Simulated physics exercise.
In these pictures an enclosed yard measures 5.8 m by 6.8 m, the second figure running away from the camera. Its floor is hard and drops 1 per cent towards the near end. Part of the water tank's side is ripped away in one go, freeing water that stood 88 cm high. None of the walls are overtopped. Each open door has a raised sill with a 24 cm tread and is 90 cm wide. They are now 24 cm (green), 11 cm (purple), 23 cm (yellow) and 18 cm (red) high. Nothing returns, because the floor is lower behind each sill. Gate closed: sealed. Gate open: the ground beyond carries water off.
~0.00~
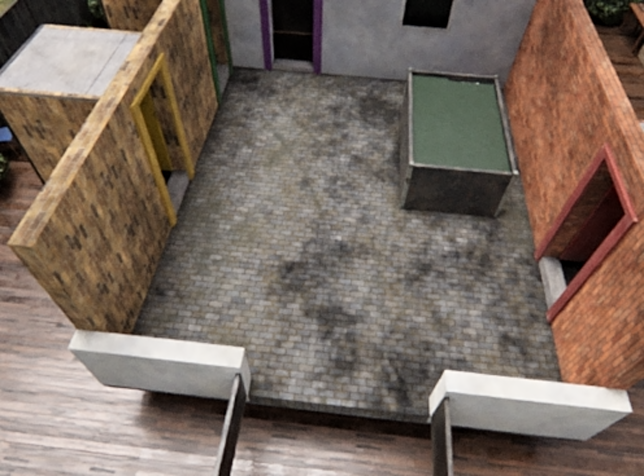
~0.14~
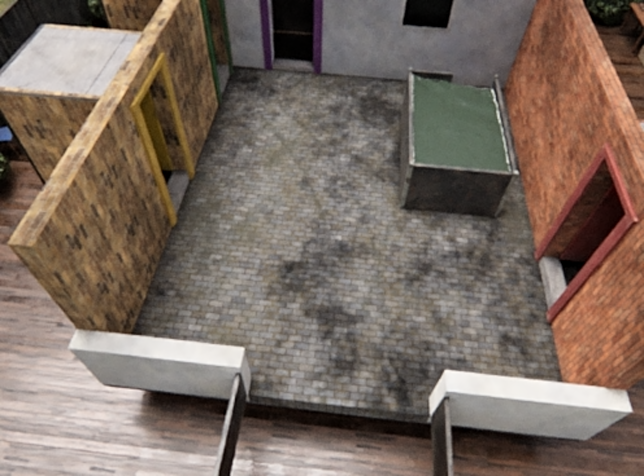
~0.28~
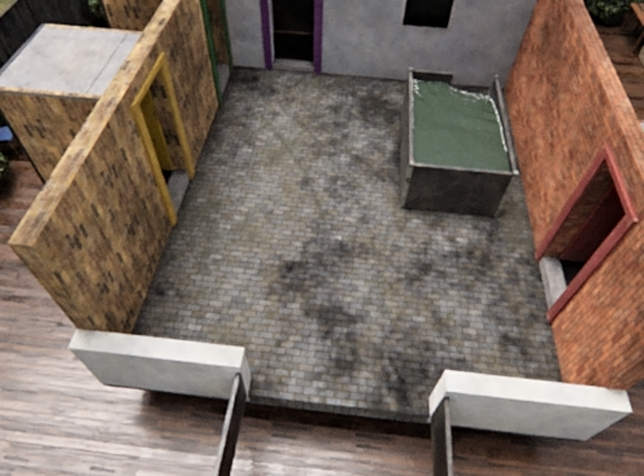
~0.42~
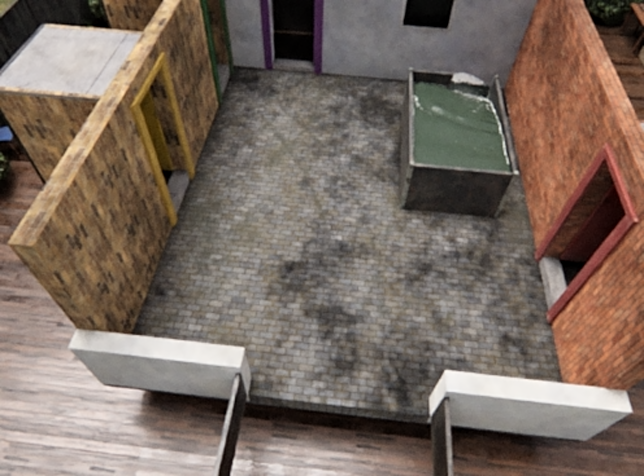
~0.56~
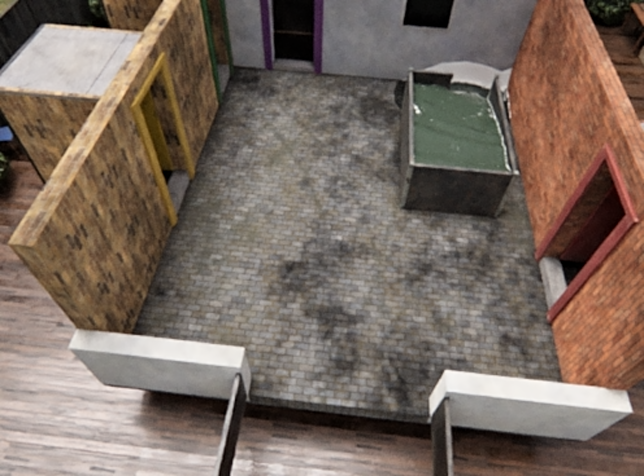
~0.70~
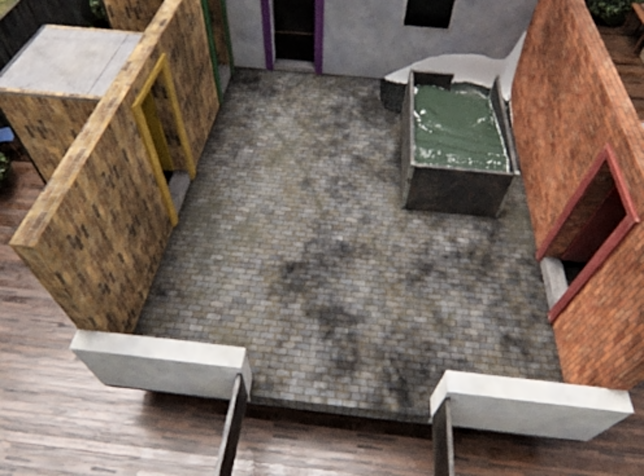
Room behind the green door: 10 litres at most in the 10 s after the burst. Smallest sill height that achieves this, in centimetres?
20 cm.
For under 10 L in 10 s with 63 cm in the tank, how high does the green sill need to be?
The step would need to be some 12.5 cm high.
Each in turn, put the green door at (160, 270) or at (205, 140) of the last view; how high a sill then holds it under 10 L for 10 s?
In turn: Roughly 9.5 cm, roughly 13.0 cm.
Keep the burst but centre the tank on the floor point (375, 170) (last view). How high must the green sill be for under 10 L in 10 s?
Then roughly 22 cm.
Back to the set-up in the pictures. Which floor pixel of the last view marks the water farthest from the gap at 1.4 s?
Roughly at (292, 74) in the last view.
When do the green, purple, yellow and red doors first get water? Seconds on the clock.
Times: Green 2.0 s, purple 1.3 s, yellow 3.2 s, red 2.2 s.
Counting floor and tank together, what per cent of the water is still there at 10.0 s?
What remains is some 88 per cent of the water.
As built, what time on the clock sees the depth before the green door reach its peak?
Peak: Close to 2.6 s.
After 1.4 s water covers 15 % of the floor, deepest (63 cm) near (496, 91); it has not reached the green door.
After 3.0 s water covers 50 % of the floor, deepest (40 cm) near (497, 96); 23 cm at the green door, 0 litres in over its 24 cm sill.
After 10.0 s water covers 95 % of the floor, deepest (14 cm) near (123, 361); 7 cm at the green door, 1 litre in over its 24 cm sill.
At the green door as built, the water arrived by 2.0 s and peaked near 27 cm at 2.6 s.
With a sill of 18.5 cm, 18 litres would have come in within the 10 s; with 21.5 cm, 5 litres. So under 10 litres takes about 20 cm.
